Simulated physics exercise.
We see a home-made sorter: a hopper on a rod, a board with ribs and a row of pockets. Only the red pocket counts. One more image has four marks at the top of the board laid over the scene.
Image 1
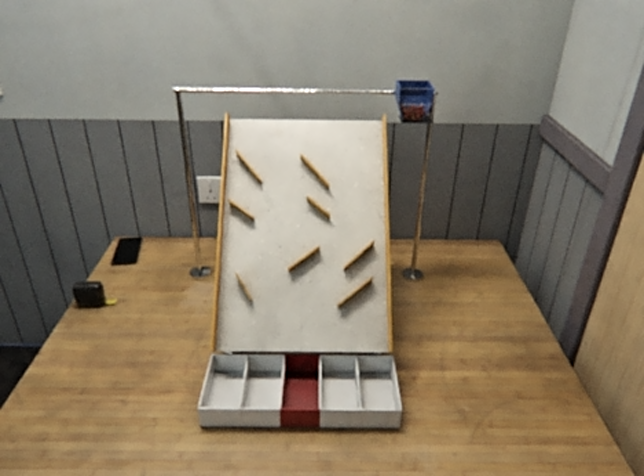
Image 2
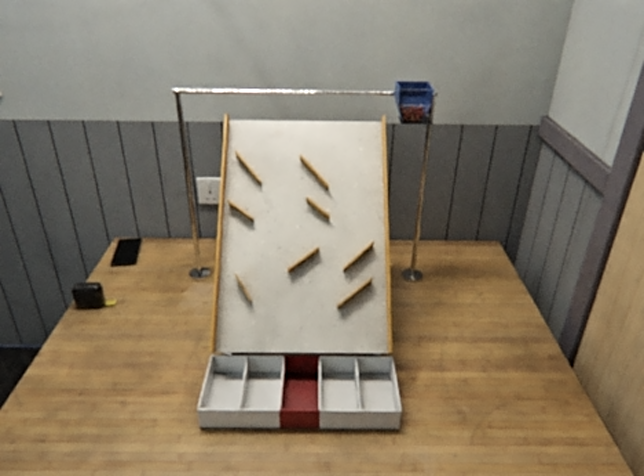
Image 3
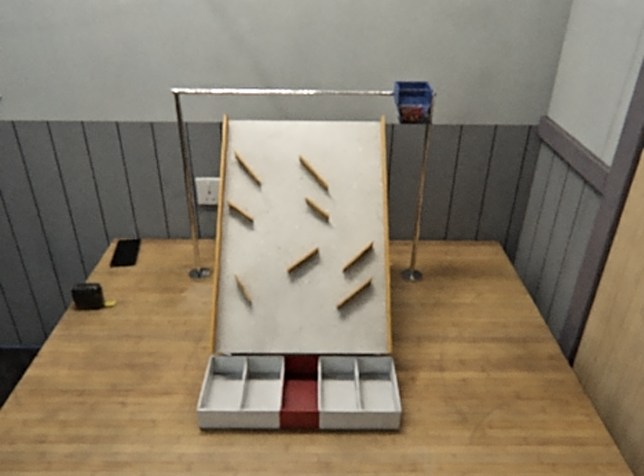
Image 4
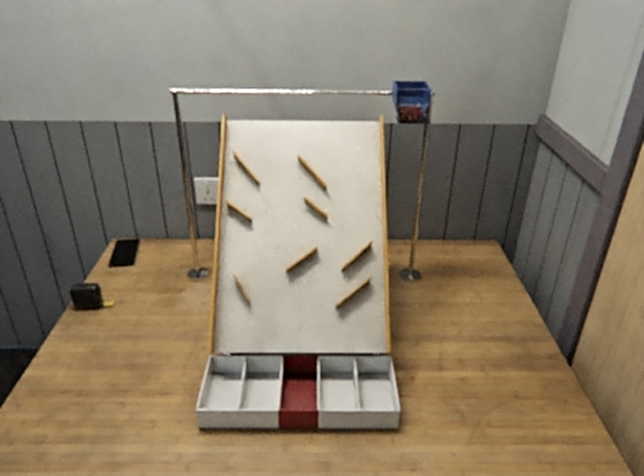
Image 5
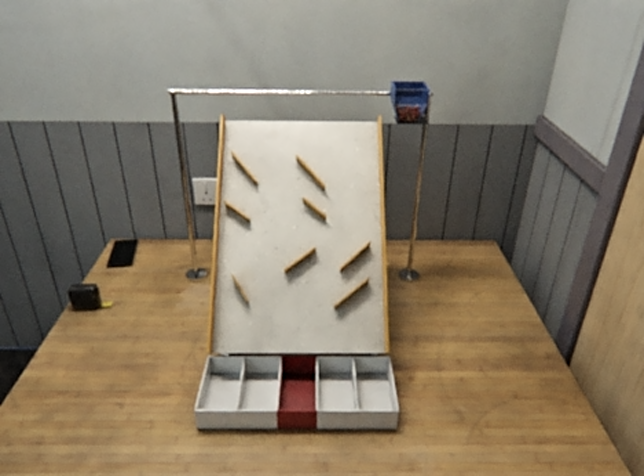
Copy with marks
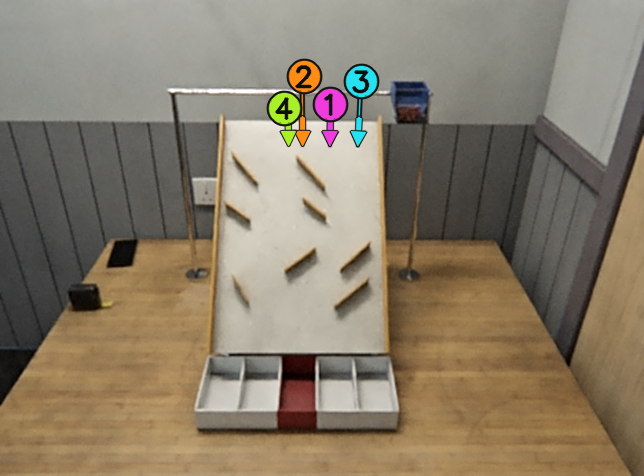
The clip shows a blue hopper holding small reddish pieces on a metal rod above a sloping white board with wooden ribs and five pockets, the middle one red; nothing visibly moves apart from a very slight shift in the view.
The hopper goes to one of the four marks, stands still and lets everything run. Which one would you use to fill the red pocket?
1.
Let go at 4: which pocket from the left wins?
The second.
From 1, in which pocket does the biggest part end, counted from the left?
The third.
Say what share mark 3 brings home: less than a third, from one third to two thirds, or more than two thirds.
Mark 3 gives from one third to two thirds.
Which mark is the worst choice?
The answer is 4.
On the marked copy, mark 1 meets the board at (329, 140); mark 2 meets the board at (302, 140); mark 3 meets the board at (358, 140); mark 4 meets the board at (288, 140).
For mark 1, the bulk in the red pocket, close to a quarter in other pockets.
For mark 2, close to half in the red pocket, close to half in other pockets, only a few held on the board.
For mark 3, close to half in the red pocket, close to half in other pockets.
For mark 4, a small share in the red pocket, the bulk in other pockets.
